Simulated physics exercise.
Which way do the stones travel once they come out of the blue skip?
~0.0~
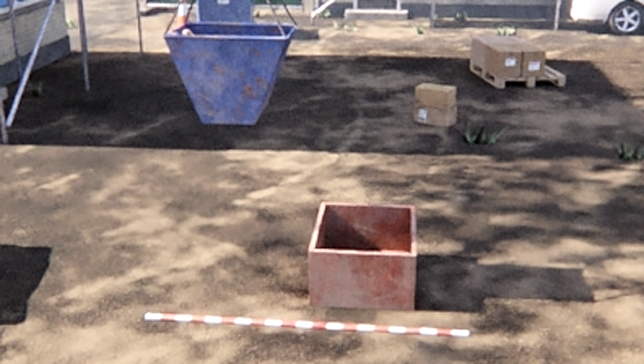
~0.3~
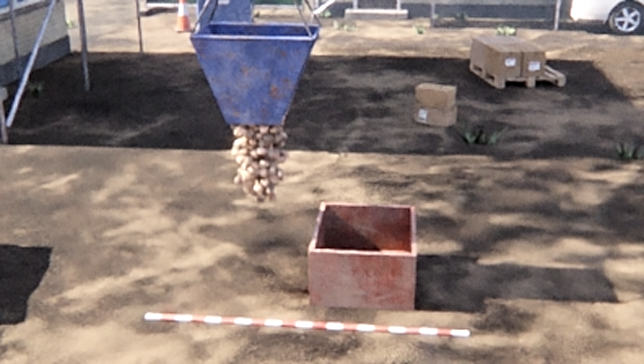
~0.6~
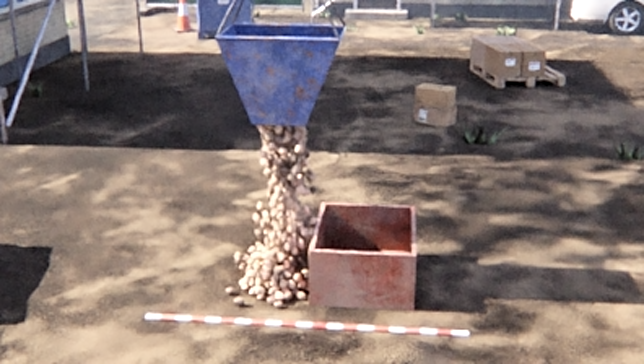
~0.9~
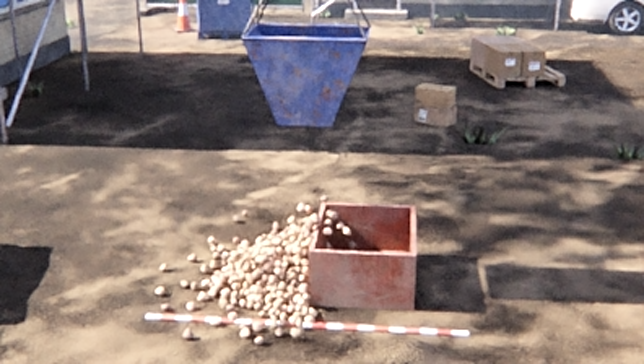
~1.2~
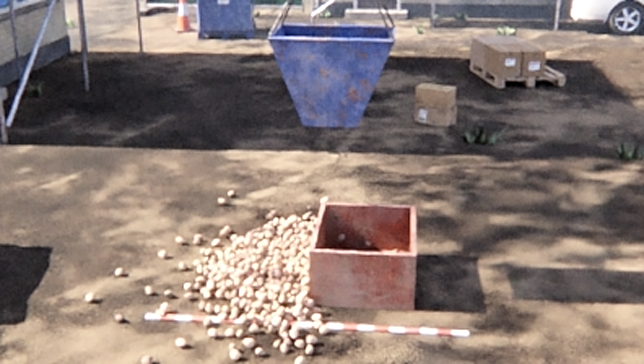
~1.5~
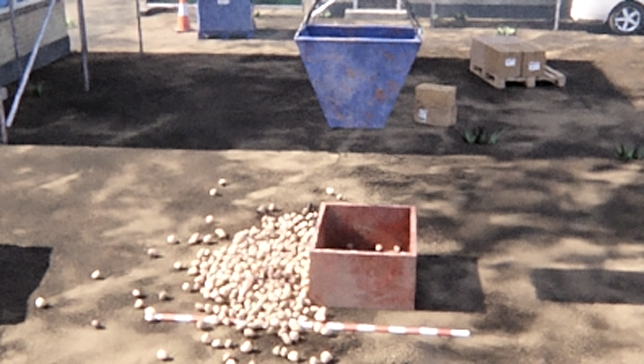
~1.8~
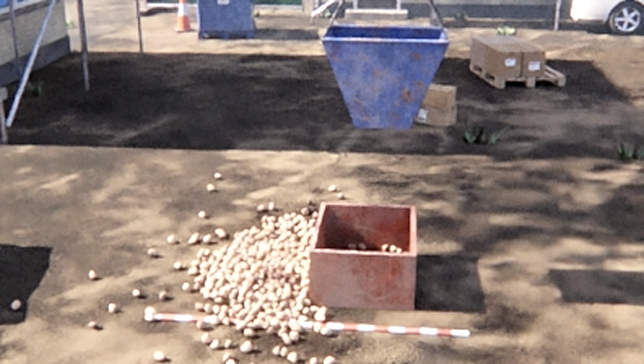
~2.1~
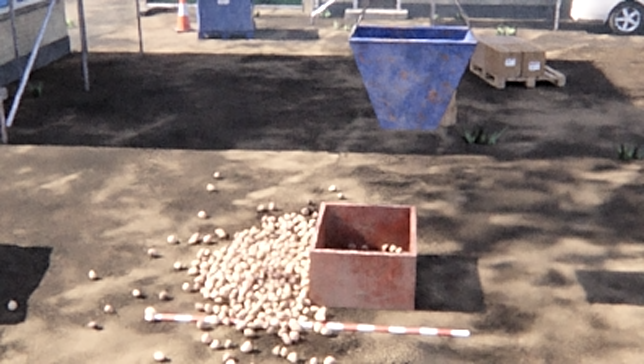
They move down, dropping from the bottom of the skip to the ground beside the bin.
